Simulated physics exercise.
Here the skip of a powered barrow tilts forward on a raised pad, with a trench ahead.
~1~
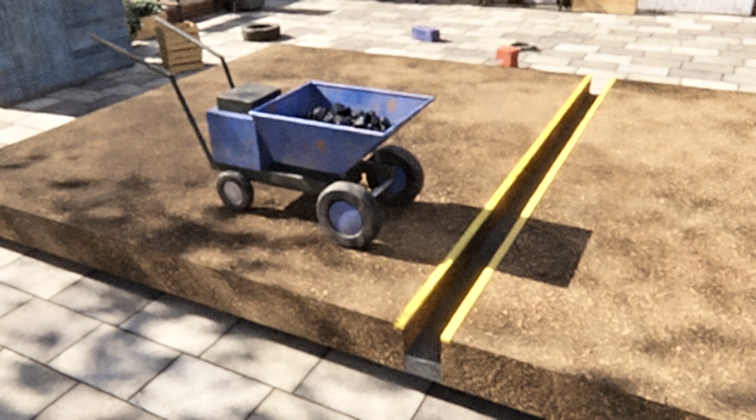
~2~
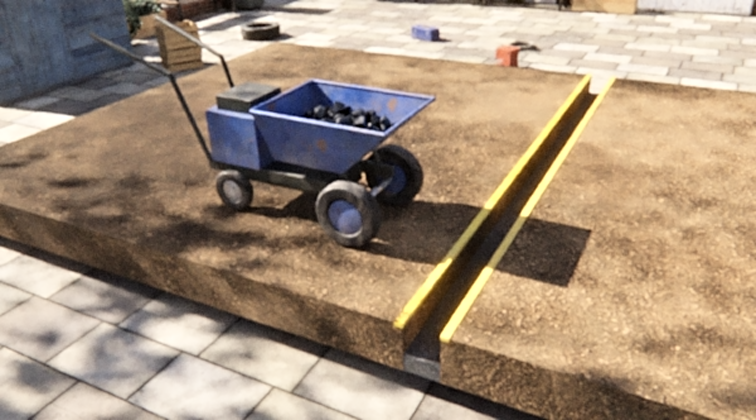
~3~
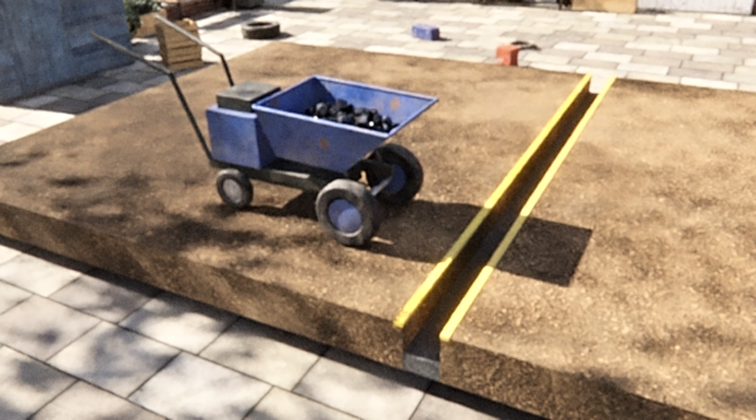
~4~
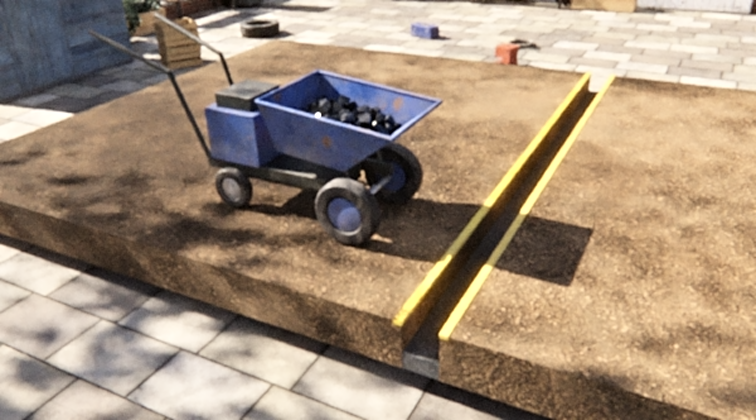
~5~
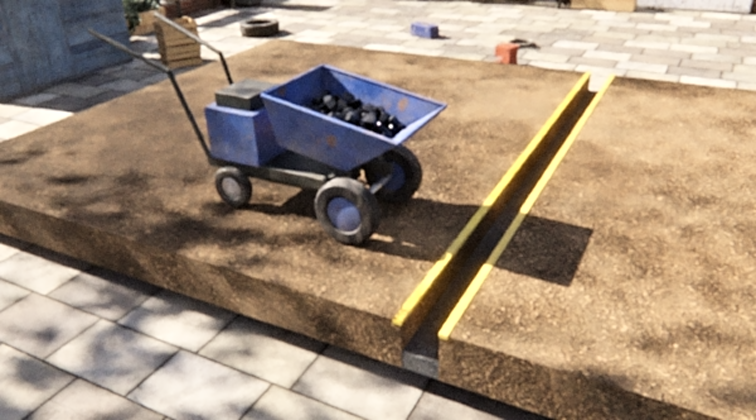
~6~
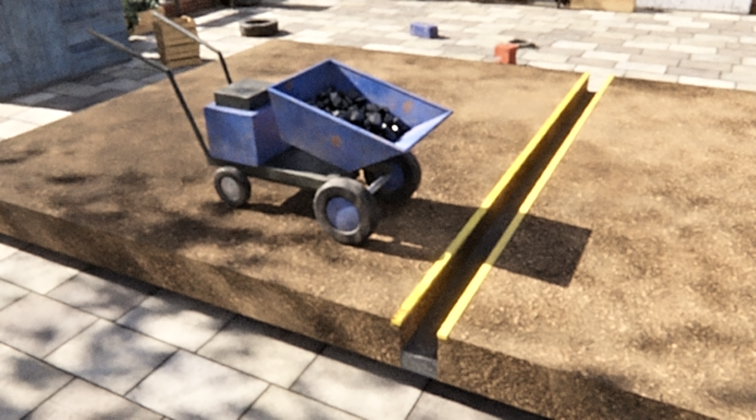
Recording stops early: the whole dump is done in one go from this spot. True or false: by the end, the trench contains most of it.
True.
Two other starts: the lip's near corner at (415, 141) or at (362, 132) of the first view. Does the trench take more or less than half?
A minority / the bulk.
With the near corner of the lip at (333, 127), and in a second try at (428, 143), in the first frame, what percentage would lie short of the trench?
In order: 40 % and 0 %.
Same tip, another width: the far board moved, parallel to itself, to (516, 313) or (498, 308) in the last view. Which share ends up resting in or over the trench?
Roughly 100 percent first and 100 percent second.
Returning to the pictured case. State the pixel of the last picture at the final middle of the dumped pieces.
Close to (479, 255), more or less.
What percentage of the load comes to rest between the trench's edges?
Around 80 in every hundred pieces.
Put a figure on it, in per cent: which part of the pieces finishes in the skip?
10 %, about.
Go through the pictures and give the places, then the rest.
In the first frame, lip of the skip (384, 136), level; top of the load (328, 127), lumps of coal; first edge of the trench (425, 290); far edge (469, 302), the trench under half as wide as the skip, and about as deep as wide.
In the second frame, lip of the skip (385, 135), level; top of the load (329, 126).
In the third frame, lip of the skip (388, 137), tipped barely; top of the load (330, 123).
In the fourth frame, lip of the skip (392, 139), tipped a little; top of the load (332, 120).
In the fifth frame, lip of the skip (399, 144), tipped a little; top of the load (325, 116).
In the sixth frame, lip of the skip (405, 151), tipped clearly; top of the load (330, 114); first edge of the trench (422, 287); far edge (466, 299).
Just after the last frame, skip tipped steeply; every one in the skip.
A moment on, skip tipped right over; the larger part in the skip; roughly a quarter in or heaped over the trench.
Further on, skip tipped right over; about a tenth in the skip; just a few short of the trench; the larger part in or heaped over the trench; about a tenth beyond it.
When it is over, skip tipped right over; about a tenth in the skip; just a few short of the trench; the larger part in or heaped over the trench; about a tenth beyond it.
